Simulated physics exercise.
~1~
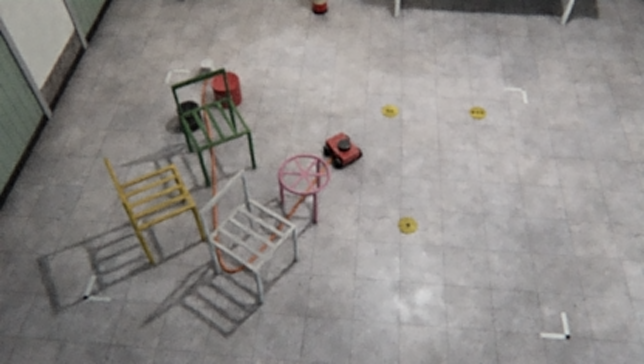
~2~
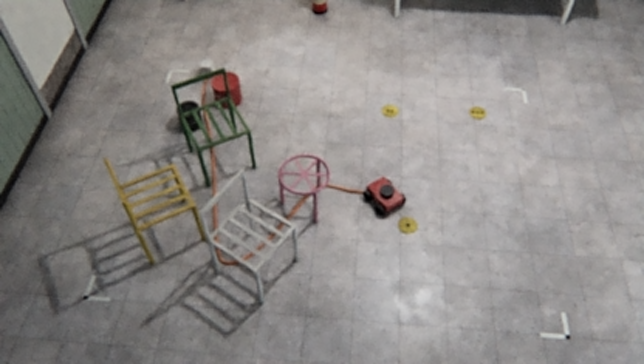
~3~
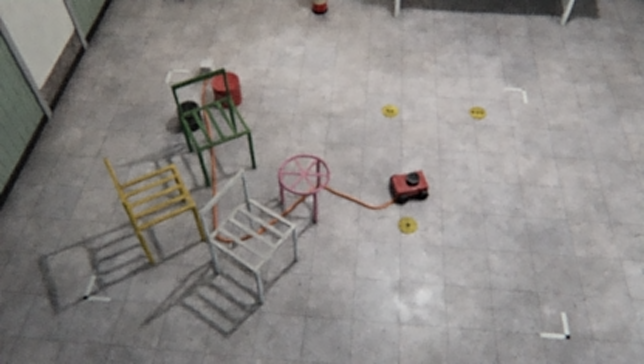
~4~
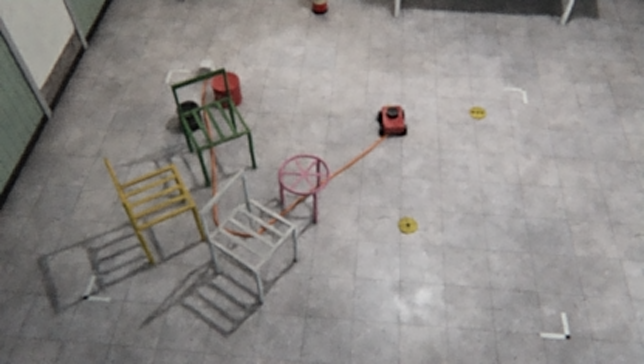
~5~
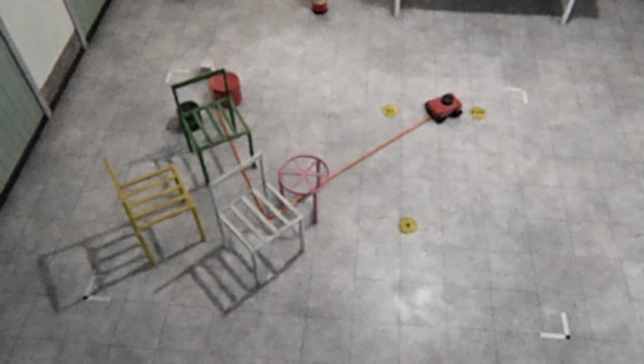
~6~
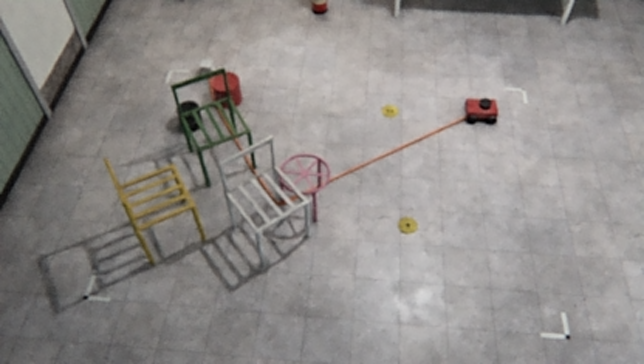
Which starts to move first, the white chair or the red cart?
The red cart starts to move first. The white chair only shifts later, once the cart is heading right towards the last yellow mark.
